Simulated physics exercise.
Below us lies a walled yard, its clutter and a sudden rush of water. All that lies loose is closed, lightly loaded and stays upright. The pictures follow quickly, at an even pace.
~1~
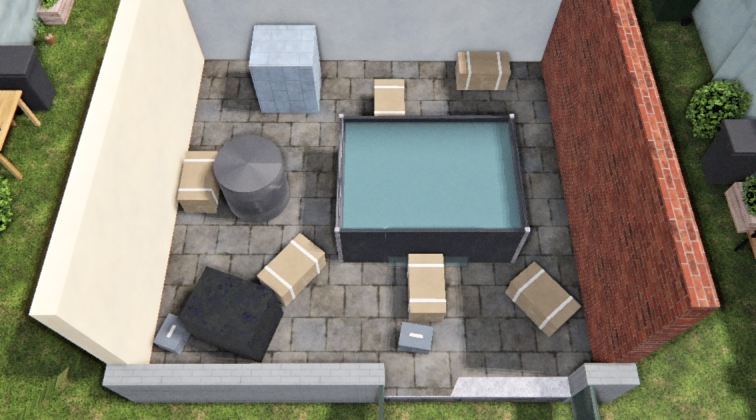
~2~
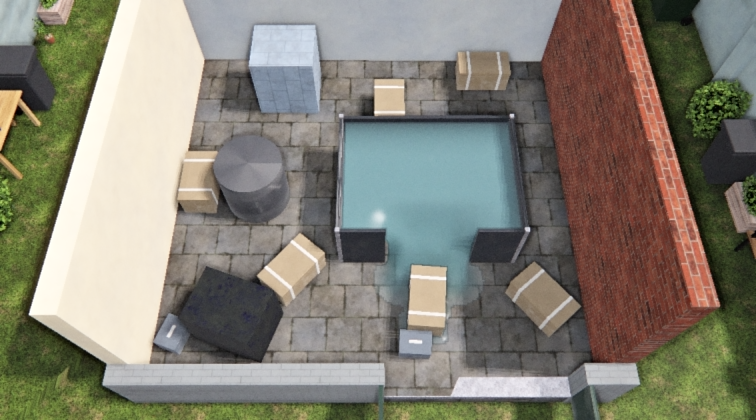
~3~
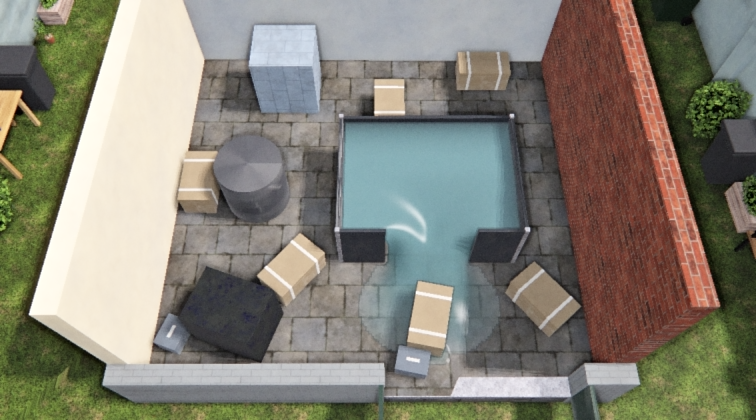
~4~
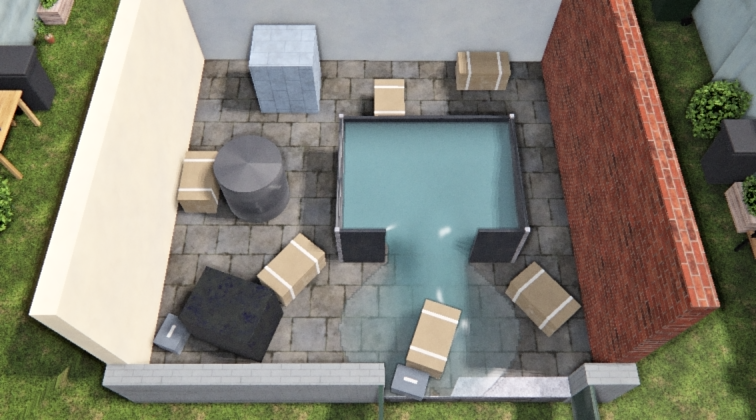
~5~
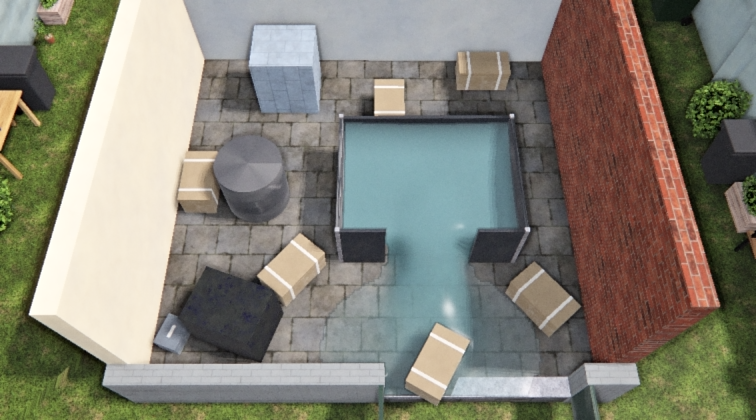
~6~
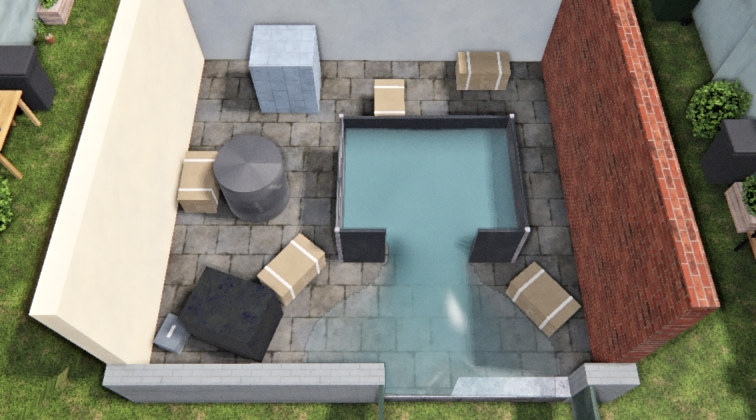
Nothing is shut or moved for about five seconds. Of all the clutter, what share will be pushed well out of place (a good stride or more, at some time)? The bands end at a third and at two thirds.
Share: Between one and two thirds.
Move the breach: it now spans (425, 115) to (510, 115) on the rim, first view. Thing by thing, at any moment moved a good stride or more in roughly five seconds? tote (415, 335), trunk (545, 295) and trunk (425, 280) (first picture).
One after the other: Not that far, pushed that far, short of that.
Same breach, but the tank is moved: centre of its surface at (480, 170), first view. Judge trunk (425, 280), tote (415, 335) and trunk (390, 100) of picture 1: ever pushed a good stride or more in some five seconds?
In turn: Moved that far, yes, under that.
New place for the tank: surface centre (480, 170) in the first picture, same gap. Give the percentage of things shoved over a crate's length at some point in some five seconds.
About 50 per cent.
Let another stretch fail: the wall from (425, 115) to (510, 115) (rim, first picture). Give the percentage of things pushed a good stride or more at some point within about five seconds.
Near 60 in a hundred.
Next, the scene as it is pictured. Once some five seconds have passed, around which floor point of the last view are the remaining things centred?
Close to (361, 182).
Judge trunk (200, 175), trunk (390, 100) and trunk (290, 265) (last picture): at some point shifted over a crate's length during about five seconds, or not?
One after the other: Under that, less than that, yes.
A moment on, 2 of 8 are well off their spots; 0 afloat.
Next, 2 of 8 are well off their spots; 0 afloat.
Later, 4 of 8 are well off their spots; 0 afloat.
In the end, 4 of 8 are well off their spots, and 4 have been at some point; 2 afloat.
